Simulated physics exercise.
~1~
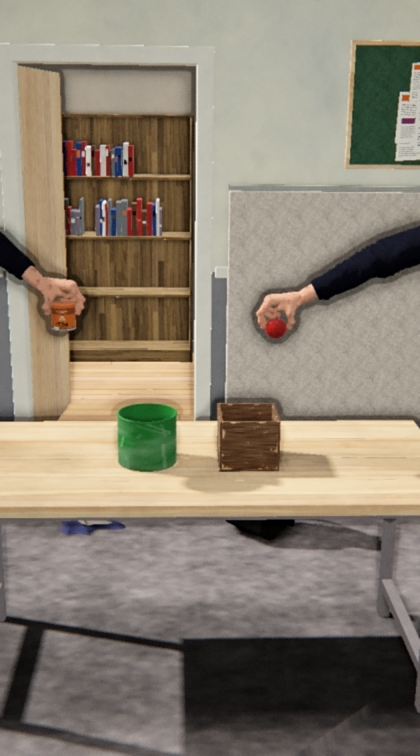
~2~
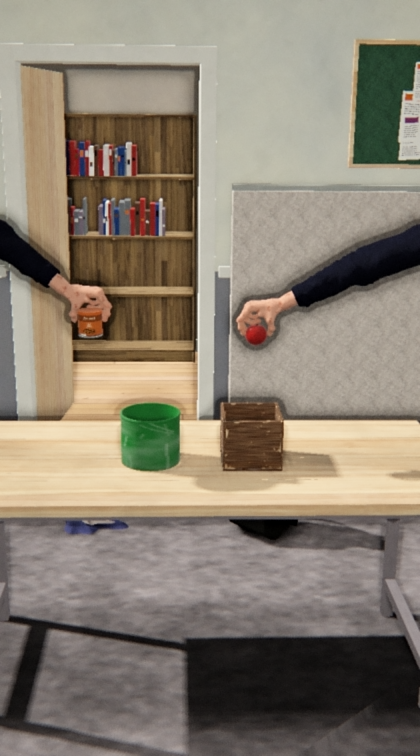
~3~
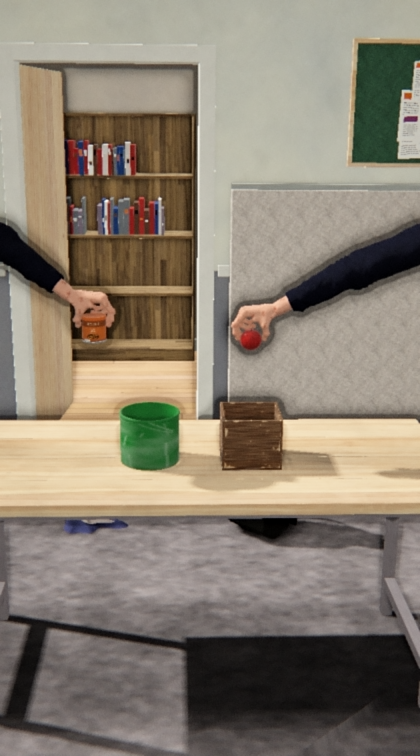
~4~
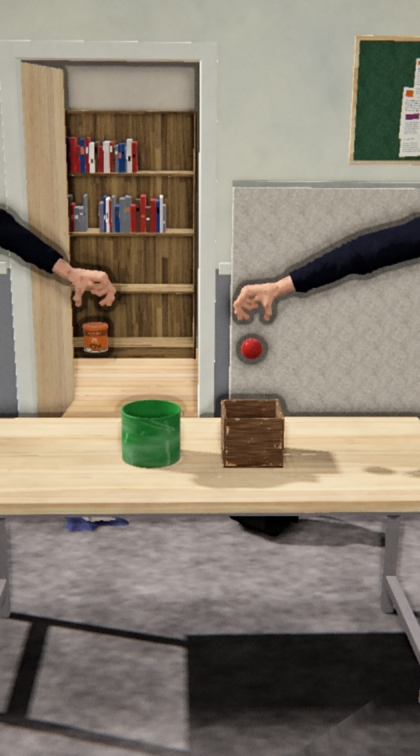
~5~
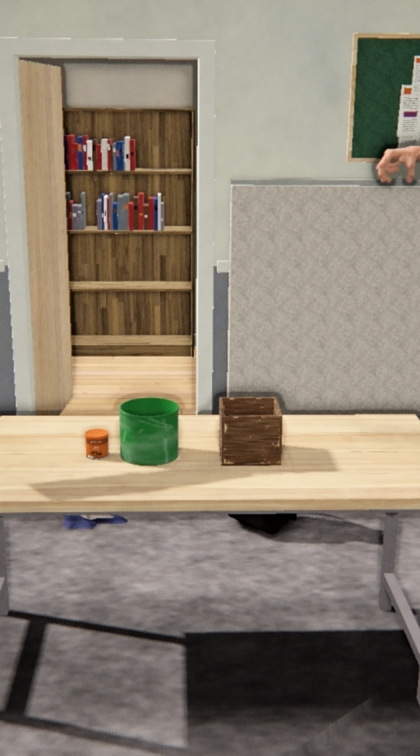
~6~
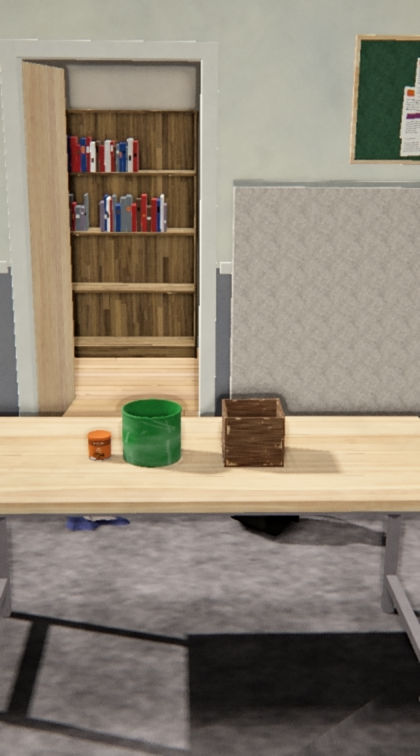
Two dark-sleeved hands hold small objects above a pale wooden table, an orange tin on the left and a red apple on the right. Seen from the front by a slightly swaying camera, a green bin and a brown wooden crate stand side by side on the tabletop, with a bookshelf beyond an open doorway behind. The hands move inward, then both let go, and the tin and apple fall. The hands draw back out of sight. The tin comes to rest on the table just left of the green bin, while the apple ends up hidden inside the crate.
